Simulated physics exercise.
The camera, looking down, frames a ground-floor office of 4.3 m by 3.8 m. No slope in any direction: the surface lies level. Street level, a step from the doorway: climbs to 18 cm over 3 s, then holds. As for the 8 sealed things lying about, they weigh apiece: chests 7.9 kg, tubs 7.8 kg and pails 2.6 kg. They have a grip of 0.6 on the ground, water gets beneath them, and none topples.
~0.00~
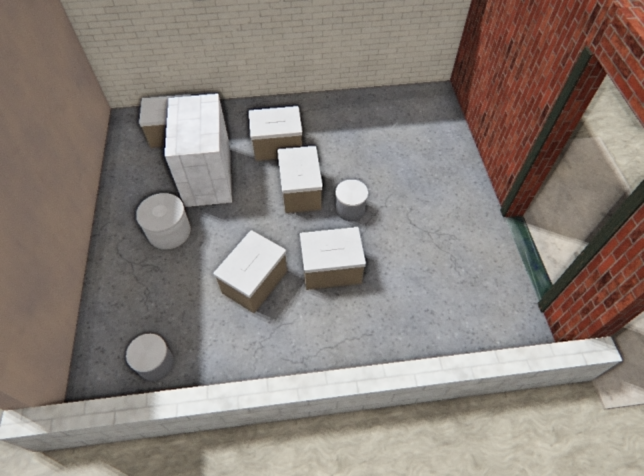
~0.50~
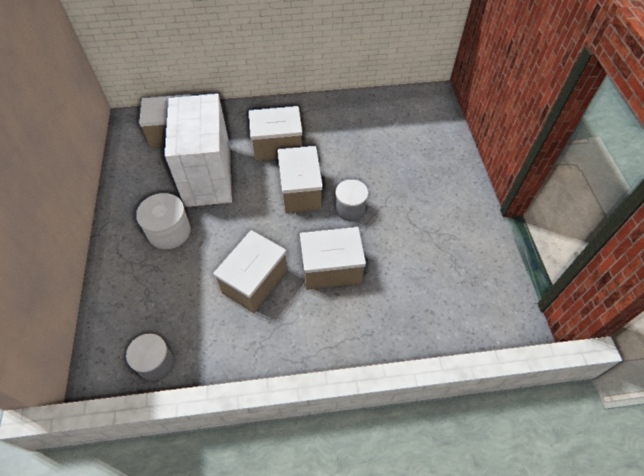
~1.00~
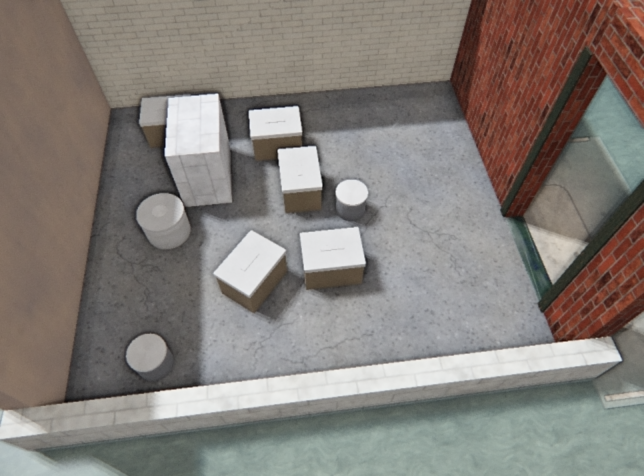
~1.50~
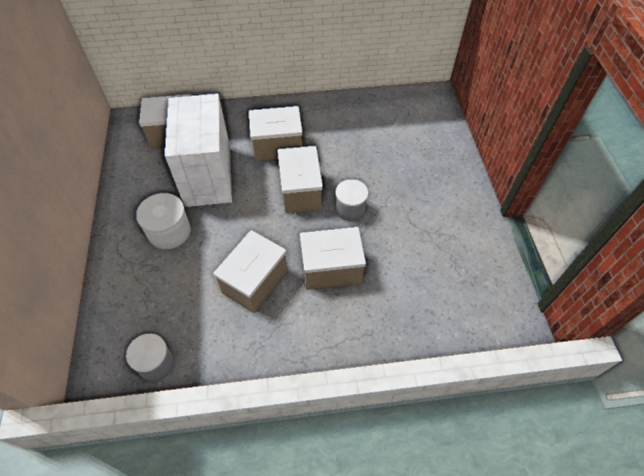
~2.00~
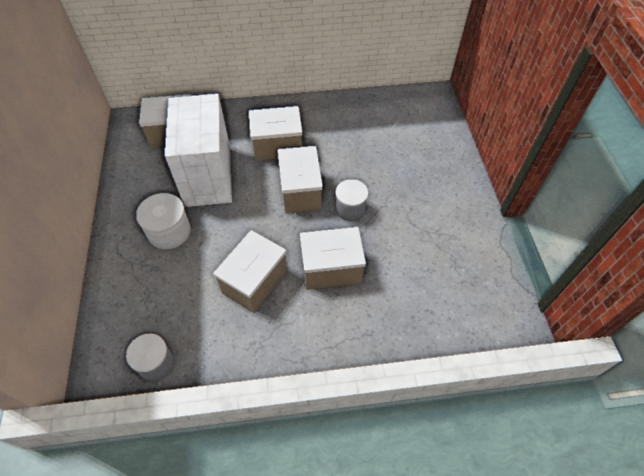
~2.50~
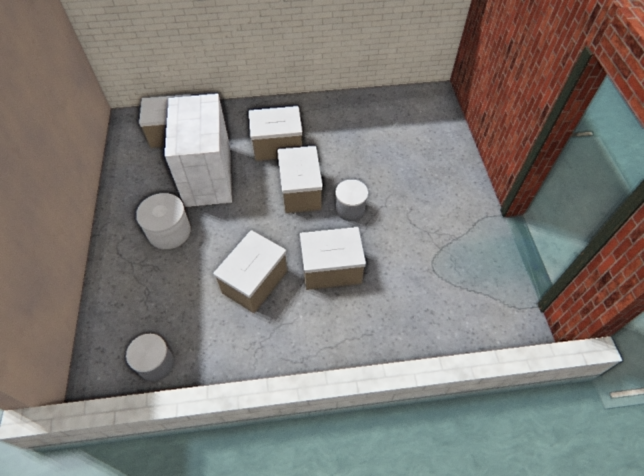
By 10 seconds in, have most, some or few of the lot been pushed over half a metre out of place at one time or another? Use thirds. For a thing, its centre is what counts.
Most - two thirds or more.
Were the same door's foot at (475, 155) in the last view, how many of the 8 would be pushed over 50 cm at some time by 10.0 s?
The count would be 7.
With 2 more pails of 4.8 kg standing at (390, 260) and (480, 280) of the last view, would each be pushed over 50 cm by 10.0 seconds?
Note: Item 1 exceeds the limit; item 2 exceeds the limit.
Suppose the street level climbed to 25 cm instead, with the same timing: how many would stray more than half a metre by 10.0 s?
Count under that change: 8.
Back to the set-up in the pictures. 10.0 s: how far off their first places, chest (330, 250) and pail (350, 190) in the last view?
In that order: 150 cm, 150 cm.
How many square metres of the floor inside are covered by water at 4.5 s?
I'd estimate close to 7.0 m2.
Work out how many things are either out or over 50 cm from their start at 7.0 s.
3.
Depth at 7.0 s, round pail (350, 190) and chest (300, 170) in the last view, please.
Depth approx. 3 cm / 5 cm.
After 3.5 s 0 of 8 are over 50 cm from their spots; 0 afloat.
After 4.5 s 0 of 8 are over 50 cm from their spots; 1 afloat.
After 7.0 s 3 of 8 are over 50 cm from their spots; 4 afloat.
After 10.0 s 7 of 8 are over 50 cm from their spots, and 7 have been at some point; 7 afloat.
